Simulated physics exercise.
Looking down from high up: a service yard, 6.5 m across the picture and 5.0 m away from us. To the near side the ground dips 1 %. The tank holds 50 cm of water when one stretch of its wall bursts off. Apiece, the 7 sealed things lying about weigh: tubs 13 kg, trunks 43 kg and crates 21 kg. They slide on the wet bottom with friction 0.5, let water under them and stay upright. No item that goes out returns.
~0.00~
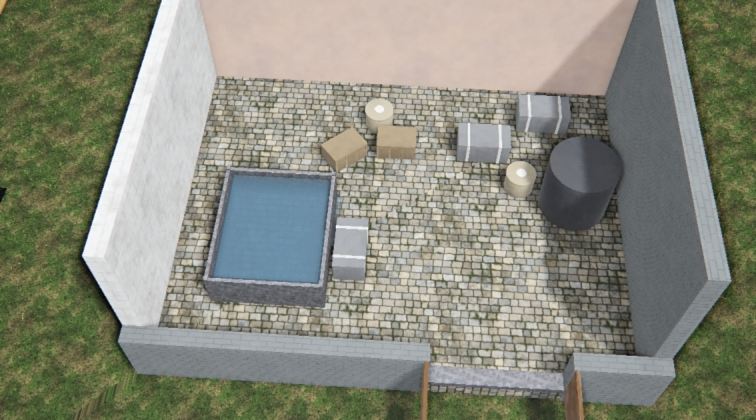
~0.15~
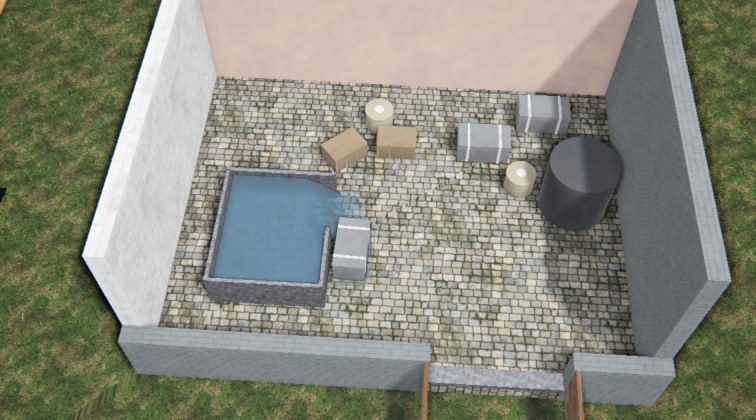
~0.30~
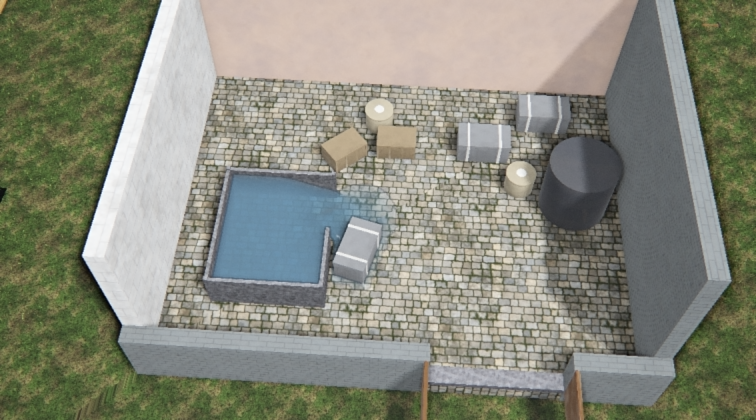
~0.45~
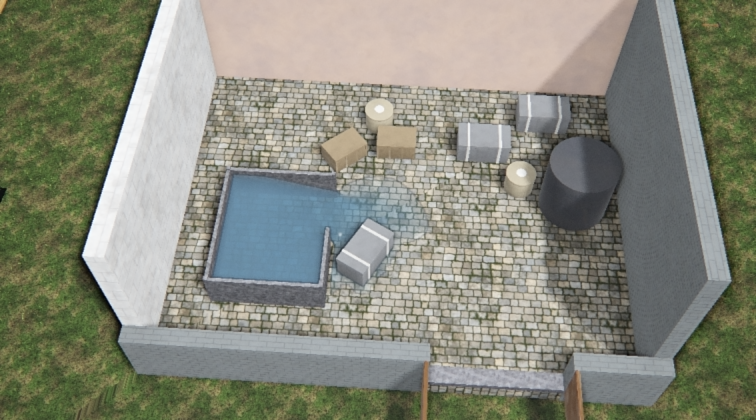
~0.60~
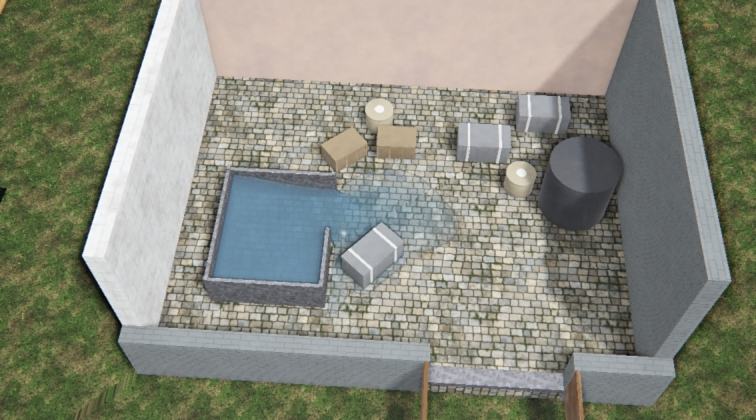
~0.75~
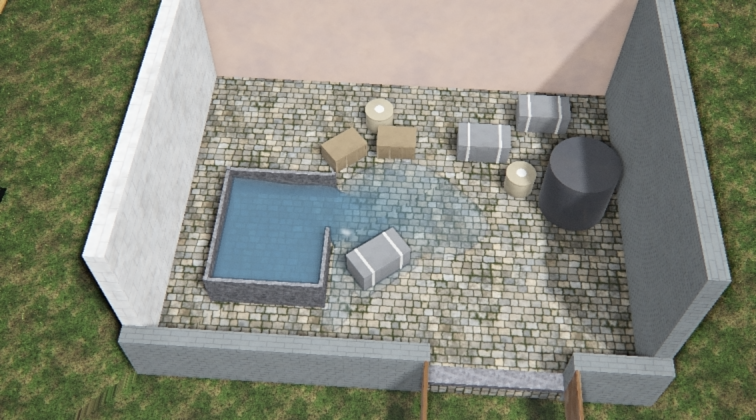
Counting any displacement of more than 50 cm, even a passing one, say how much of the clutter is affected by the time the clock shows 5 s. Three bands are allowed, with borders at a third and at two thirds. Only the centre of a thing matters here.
That would be less than a third of them.
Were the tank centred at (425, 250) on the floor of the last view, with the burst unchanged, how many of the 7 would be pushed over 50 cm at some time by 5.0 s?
Then 1 of them would.
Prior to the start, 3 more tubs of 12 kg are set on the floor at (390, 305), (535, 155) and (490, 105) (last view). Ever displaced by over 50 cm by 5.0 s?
Below, above, below.
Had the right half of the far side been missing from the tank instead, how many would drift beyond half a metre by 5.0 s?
You'd get 3 in that case.
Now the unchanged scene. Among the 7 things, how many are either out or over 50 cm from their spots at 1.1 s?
I count 1 of them.
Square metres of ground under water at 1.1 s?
About 8.5 m2.
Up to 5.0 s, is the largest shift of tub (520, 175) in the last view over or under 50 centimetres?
Beyond it.
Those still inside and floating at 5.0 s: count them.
0 at that moment.
After 1.1 s 1 of 7 are over 50 cm from their spots; 0 afloat.
After 2.2 s 1 of 7 are over 50 cm from their spots; 0 afloat.
After 3.5 s 2 of 7 are over 50 cm from their spots; 0 afloat.
After 5.0 s 2 of 7 are over 50 cm from their spots, and 2 have been at some point; 0 afloat.
